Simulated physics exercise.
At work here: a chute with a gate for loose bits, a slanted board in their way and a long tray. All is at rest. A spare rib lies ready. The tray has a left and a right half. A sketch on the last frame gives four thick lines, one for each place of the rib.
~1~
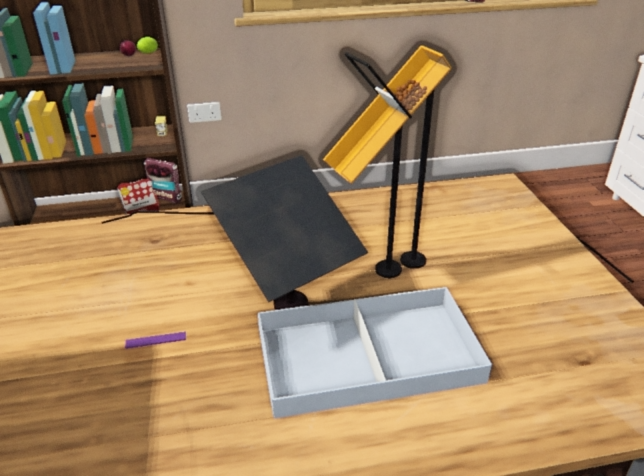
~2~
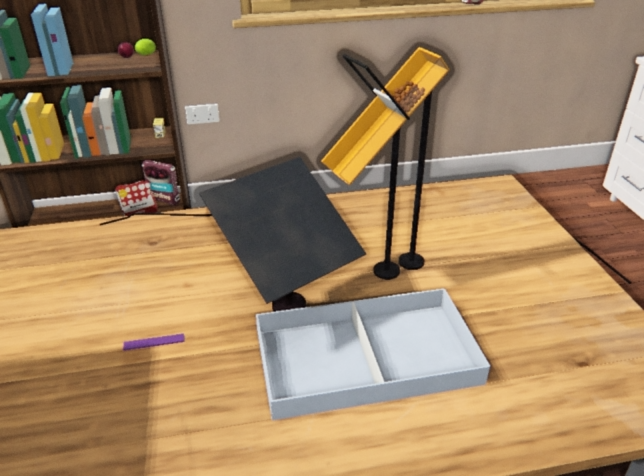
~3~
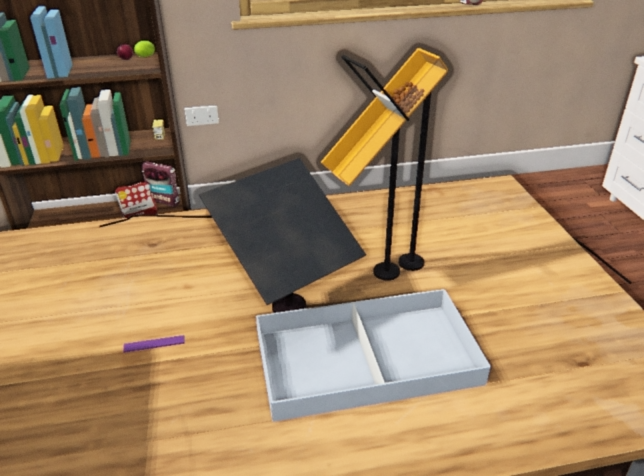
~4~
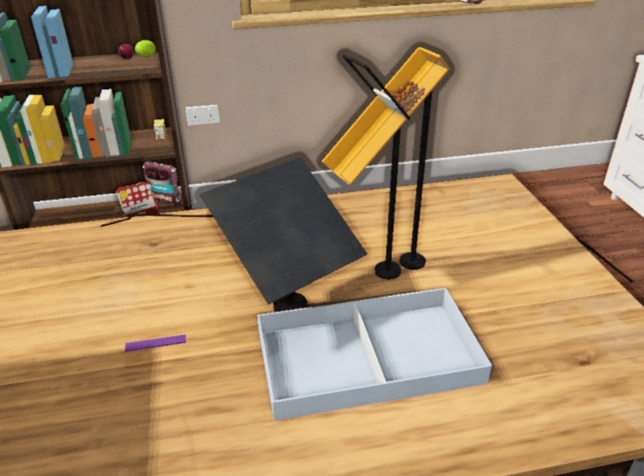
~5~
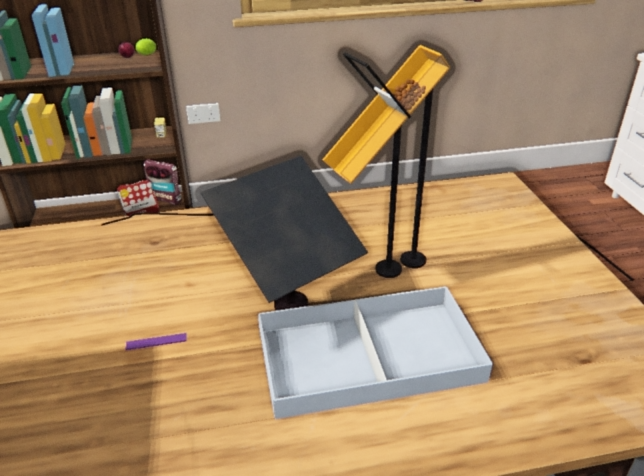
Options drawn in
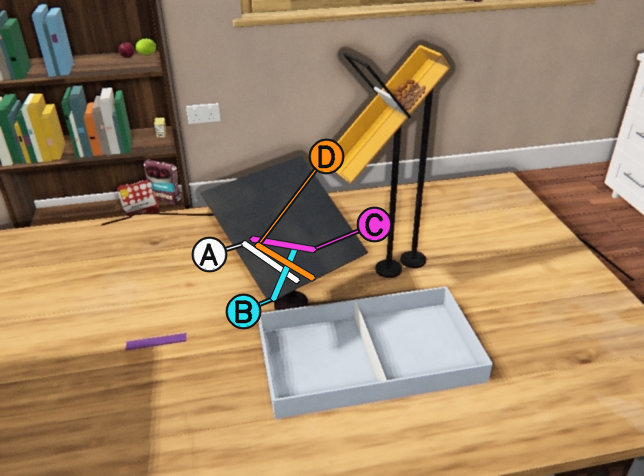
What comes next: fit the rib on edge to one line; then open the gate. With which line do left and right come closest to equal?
C beats the others.
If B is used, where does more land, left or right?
More lands on the left.
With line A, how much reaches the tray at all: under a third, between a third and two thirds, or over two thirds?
Over two thirds.
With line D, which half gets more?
Left.
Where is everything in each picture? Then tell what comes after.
Load behind the gate at (406, 99), cereal balls; lip of the chute at (343, 176), sloping fairly steeply, in the first frame.
Middle of the board at (285, 224), tilted fairly steeply; middle of its low edge at (320, 277); of its high edge at (252, 173), in the second frame.
Front corners of the tray at (272, 403) and (489, 366); front end of its middle wall at (384, 384); gate still shut at (384, 98), in the third frame.
Middle of the load at (404, 101); lip at (342, 178), in the fourth frame.
Middle of the load at (405, 99); lip at (342, 177), in the fifth frame.
On the marked copy, line A from (244, 243) to (296, 280); line B from (295, 247) to (273, 298); line C from (252, 239) to (313, 249); line D from (257, 245) to (312, 277).
With A, of what is caught, nearly all in the left half, a stray few in the right.
With B, of what is caught, nearly all in the left half, a small part in the right.
With C, of what is caught, about half in the left half, about half in the right.
With D, of what is caught, nearly all in the left half, a small part in the right.
